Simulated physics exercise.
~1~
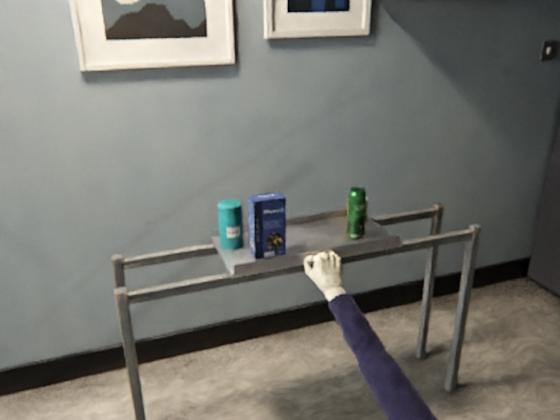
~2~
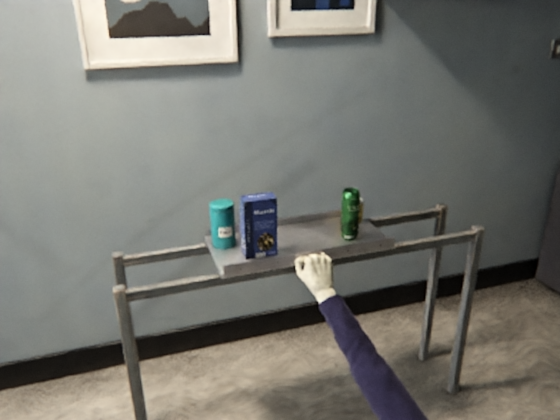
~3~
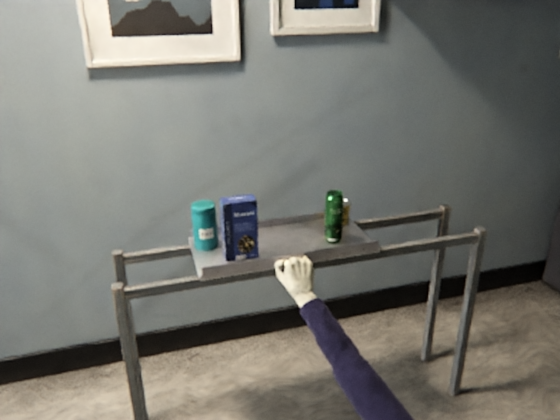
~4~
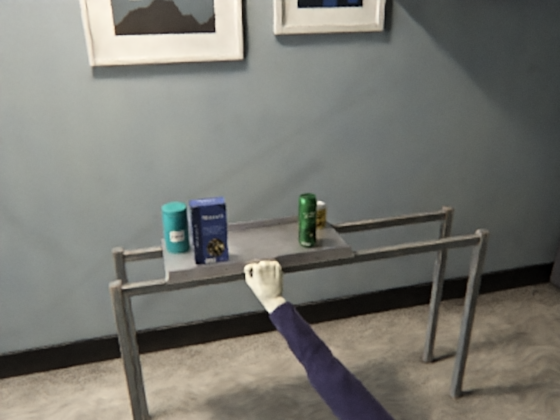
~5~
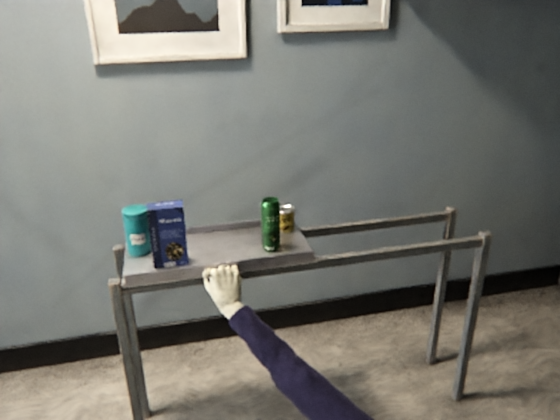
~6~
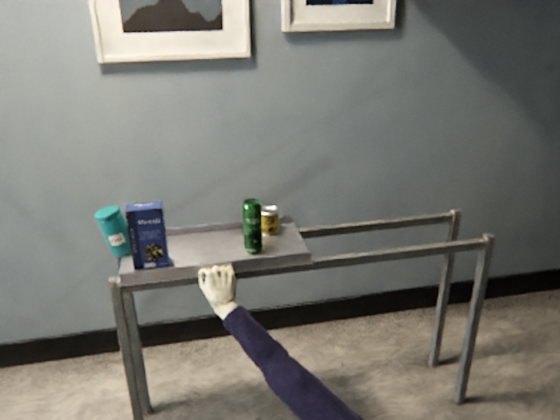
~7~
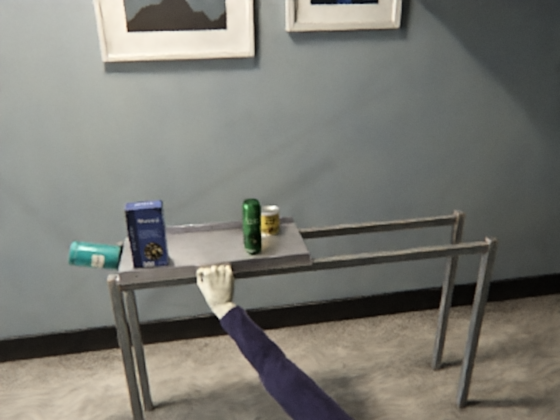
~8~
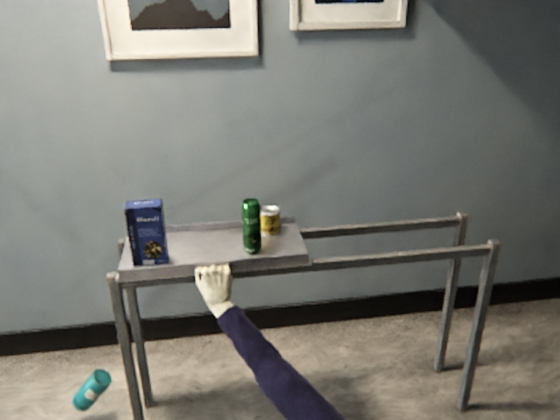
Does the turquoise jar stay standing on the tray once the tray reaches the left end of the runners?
No, the turquoise jar leans over as the tray stops, topples off the left end and drops down by the stand's legs.
